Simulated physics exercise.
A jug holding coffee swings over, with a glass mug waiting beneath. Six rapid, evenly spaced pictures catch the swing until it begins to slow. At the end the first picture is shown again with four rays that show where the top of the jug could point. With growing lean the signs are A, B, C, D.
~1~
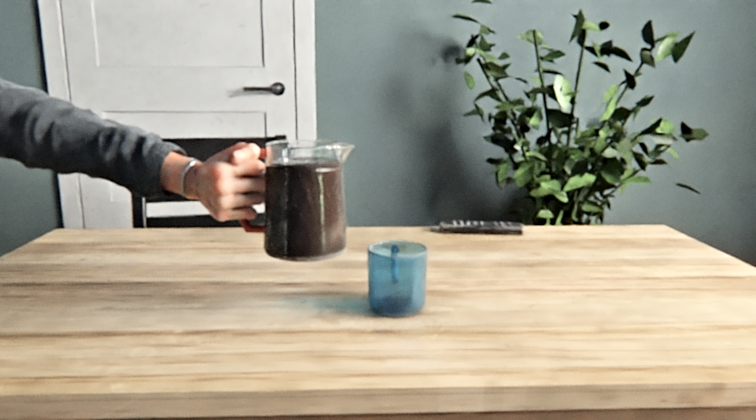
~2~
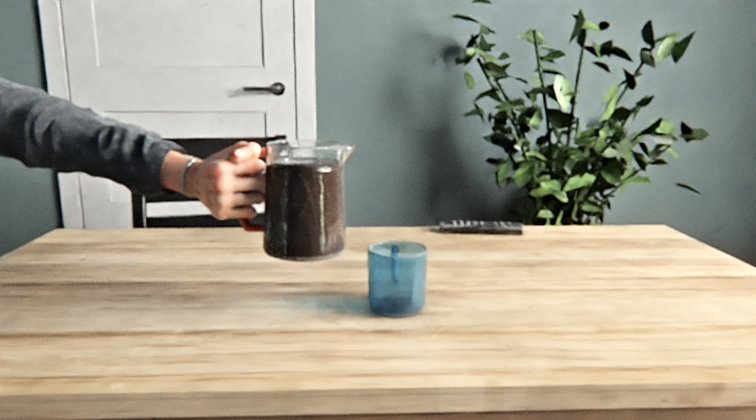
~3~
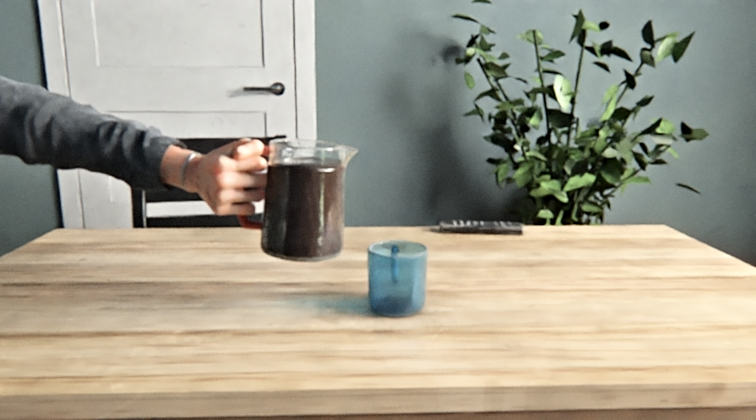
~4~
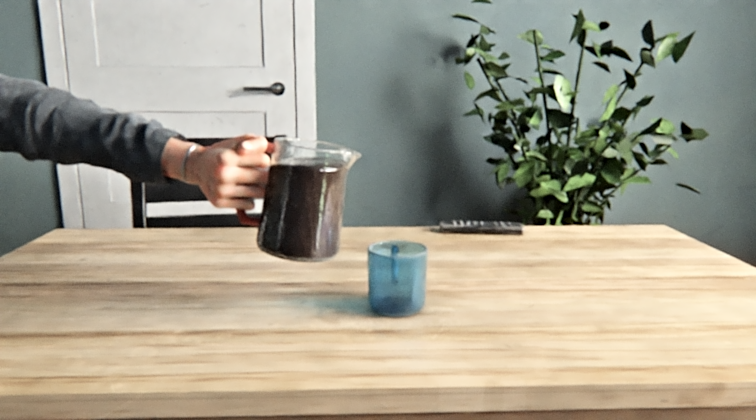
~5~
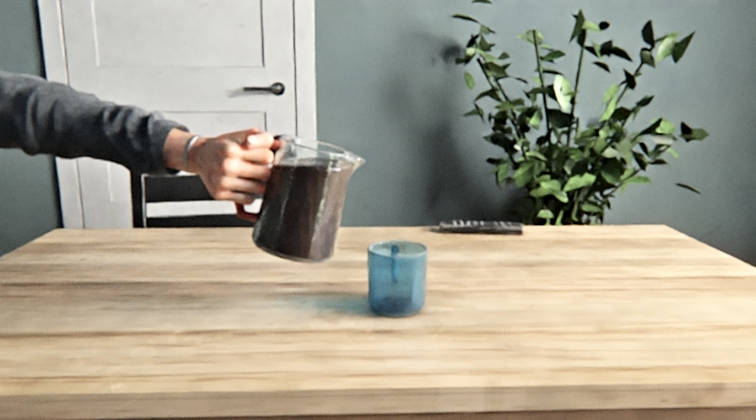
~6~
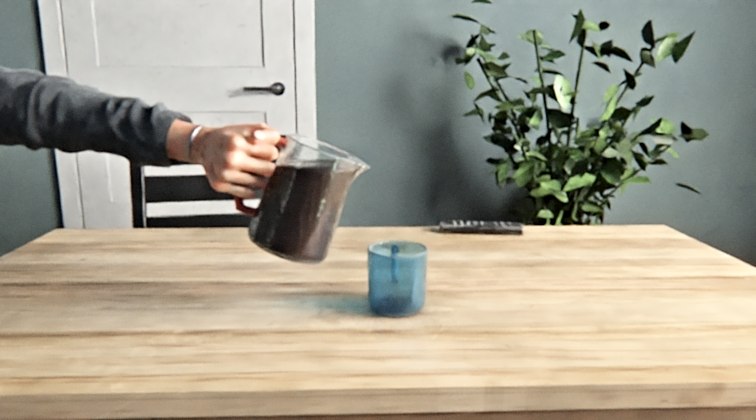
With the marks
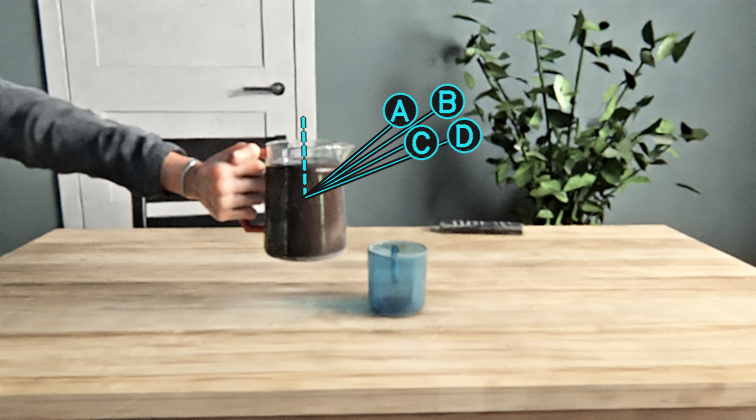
The clip opens with a hand holding a clear glass jug of dark coffee upright above a wooden table, just left of a blue glass mug. The hand keeps the jug nearly still, then gradually tilts it to the right, its spout toward the mug, with no coffee leaving it.
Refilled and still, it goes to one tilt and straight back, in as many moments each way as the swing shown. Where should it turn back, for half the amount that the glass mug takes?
I would pick line A.
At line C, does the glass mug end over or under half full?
Over half.
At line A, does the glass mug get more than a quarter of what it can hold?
Yes, it does.
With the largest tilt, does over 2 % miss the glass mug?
Yes, it does.
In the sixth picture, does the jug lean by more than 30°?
No.
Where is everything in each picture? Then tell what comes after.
Upright, lip at (352, 146); rim of the glass mug round (398, 248); nothing has left yet.
Upright, lip at (353, 147); nothing has left yet.
Tipped about 4°, lip at (356, 150); nothing has left yet.
Tipped about 9°, lip at (360, 154); nothing has left yet.
Tipped about 15°, lip at (364, 160); nothing has left yet.
Tipped about 21°, lip at (368, 167); nothing has left yet.
On the marked copy, A at (390, 126); B at (433, 111); C at (403, 146); D at (447, 141).
With A, the glass mug ends with about 49 % of what it can hold.
With B, the glass mug ends with about 67 % of what it can hold.
With C, the glass mug ends with about 82 % of what it can hold; 4 % of the coffee is spilt.
With D, the glass mug ends with about 89 % of what it can hold; 12 % of the coffee is spilt.
